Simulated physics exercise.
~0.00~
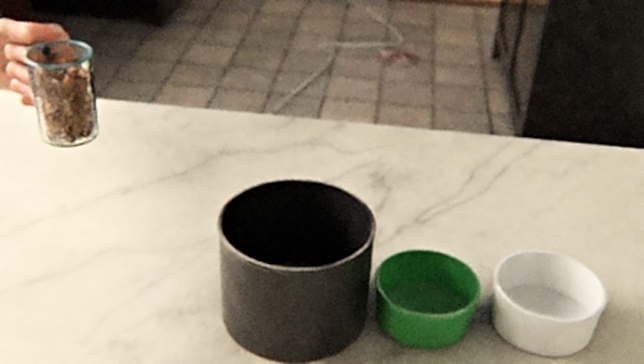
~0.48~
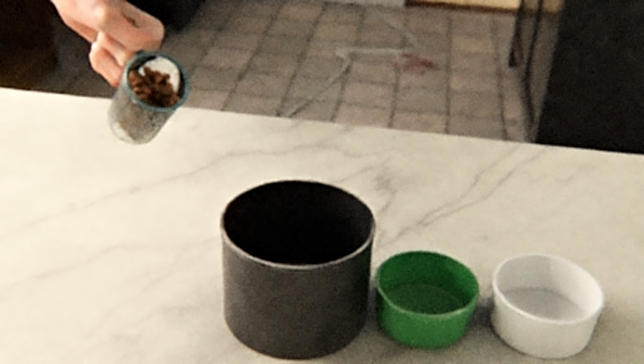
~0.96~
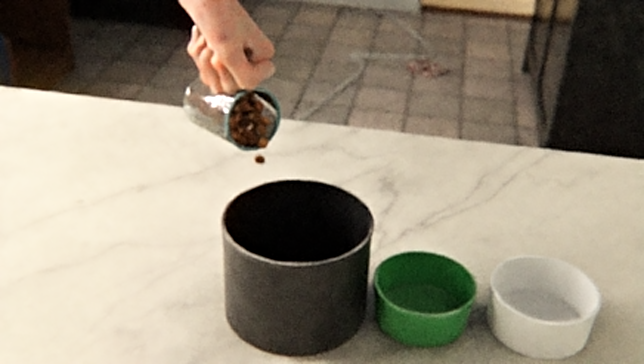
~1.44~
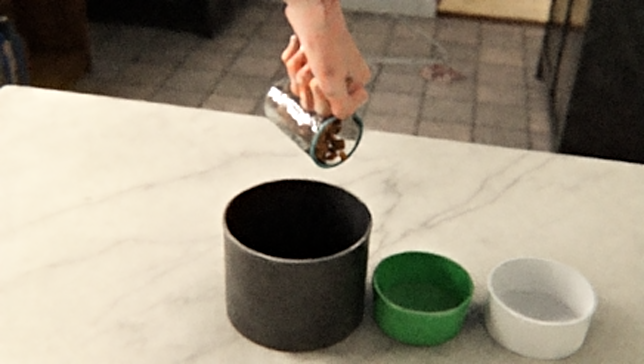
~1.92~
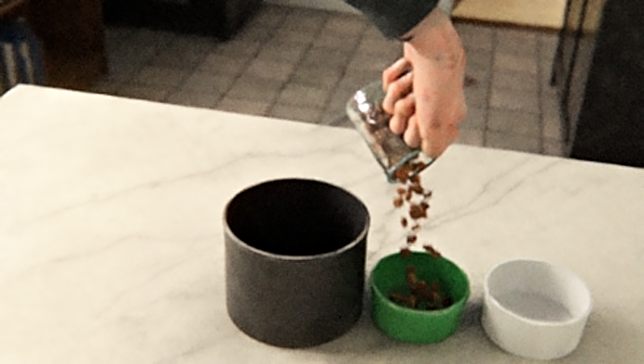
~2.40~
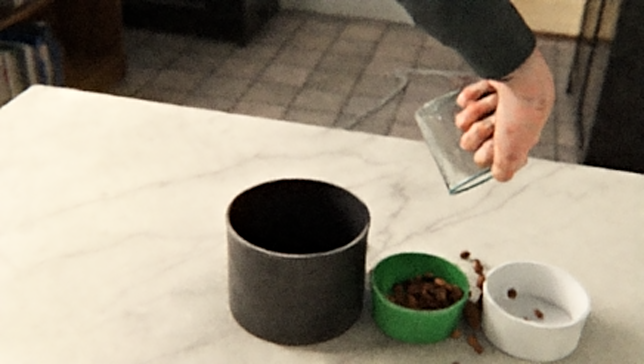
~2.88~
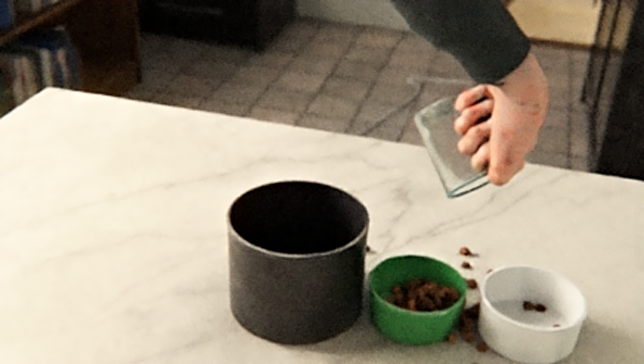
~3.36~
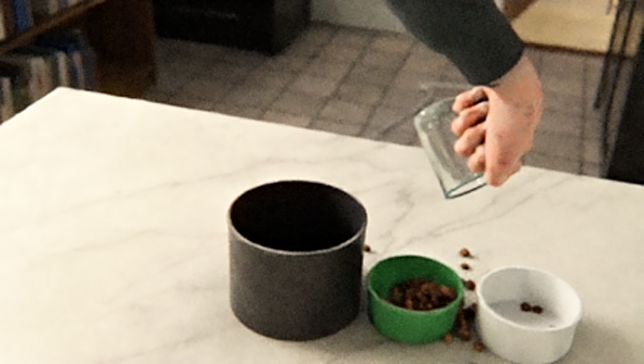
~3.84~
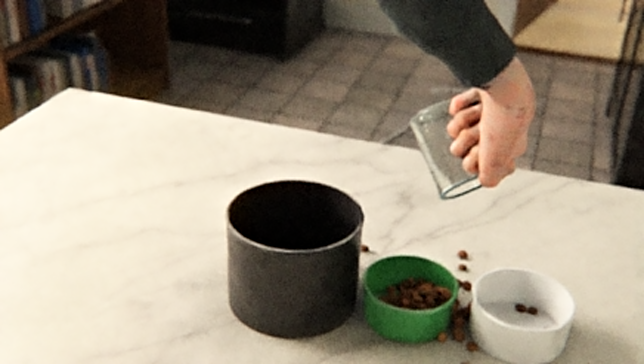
Hand tilting a glass of brown kibble over a marble counter, mostly filling a green dish, with bits scattered around white dish.
